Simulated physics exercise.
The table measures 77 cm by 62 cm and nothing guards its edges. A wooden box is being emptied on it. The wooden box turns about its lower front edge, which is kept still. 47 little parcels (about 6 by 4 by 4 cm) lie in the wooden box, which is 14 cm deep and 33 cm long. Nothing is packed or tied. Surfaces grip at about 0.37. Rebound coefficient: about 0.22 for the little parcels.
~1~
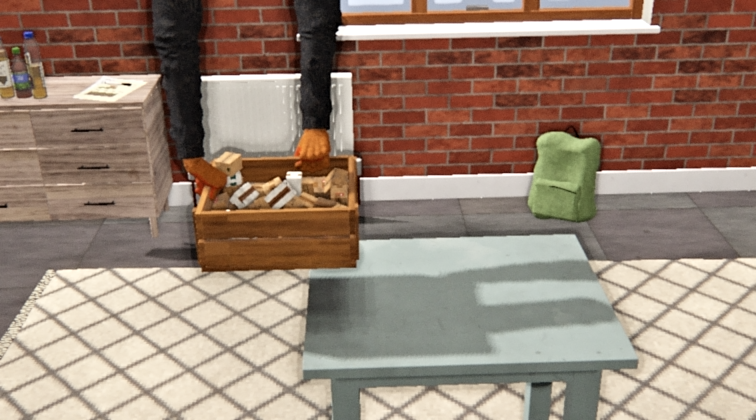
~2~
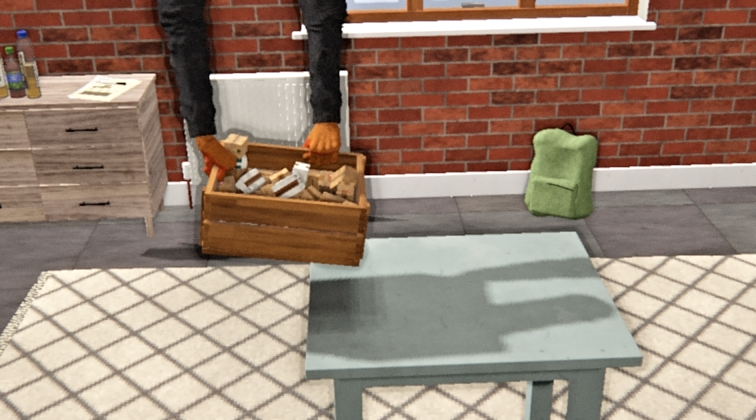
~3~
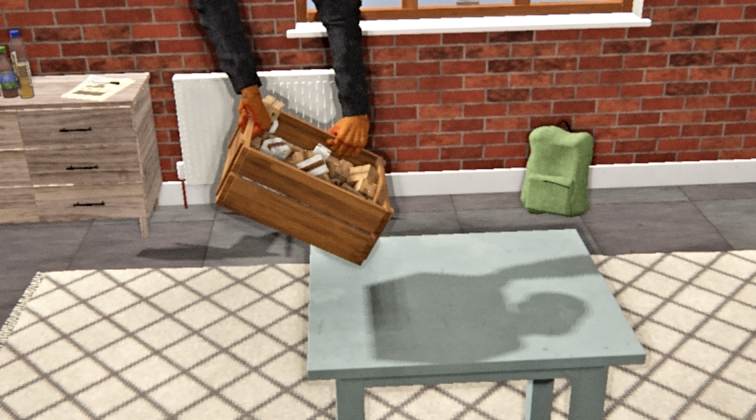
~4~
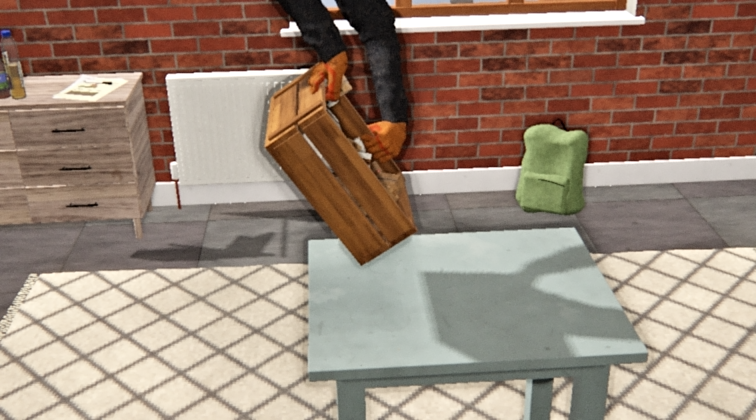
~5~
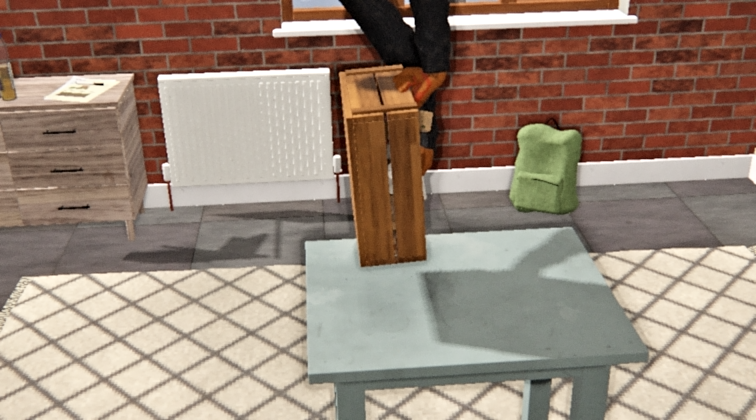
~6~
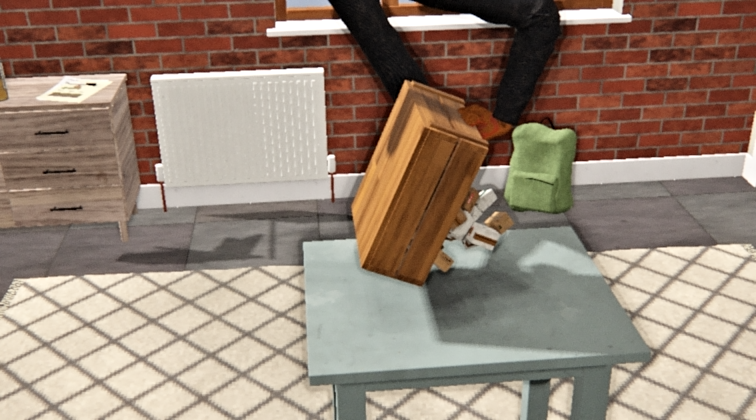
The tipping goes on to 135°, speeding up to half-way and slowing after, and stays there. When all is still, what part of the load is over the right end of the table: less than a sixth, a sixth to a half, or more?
Ending over the right end of the table: Less than a sixth of them.
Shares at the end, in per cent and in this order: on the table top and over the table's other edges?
About 95 and 0 per cent.
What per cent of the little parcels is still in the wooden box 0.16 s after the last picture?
Some 15 per cent.
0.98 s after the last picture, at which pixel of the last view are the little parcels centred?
Around (497, 281).
Then, 0.16 s after the last picture, tilt 132°; 8 still in the wooden box and 39 on the table top.
Then, 0.35 s after the last picture, tilt 135°; 47 on the table top.
Then, 0.63 s after the last picture, tilt 135°; 44 on the table top, 2 over the right end of the table and 1 over the table's other edges.
Outcome (0.98 s after the last picture), 44 on the table top, 2 over the right end of the table and 1 over the table's other edges. Asked share, 2 of 47, 4 per cent.
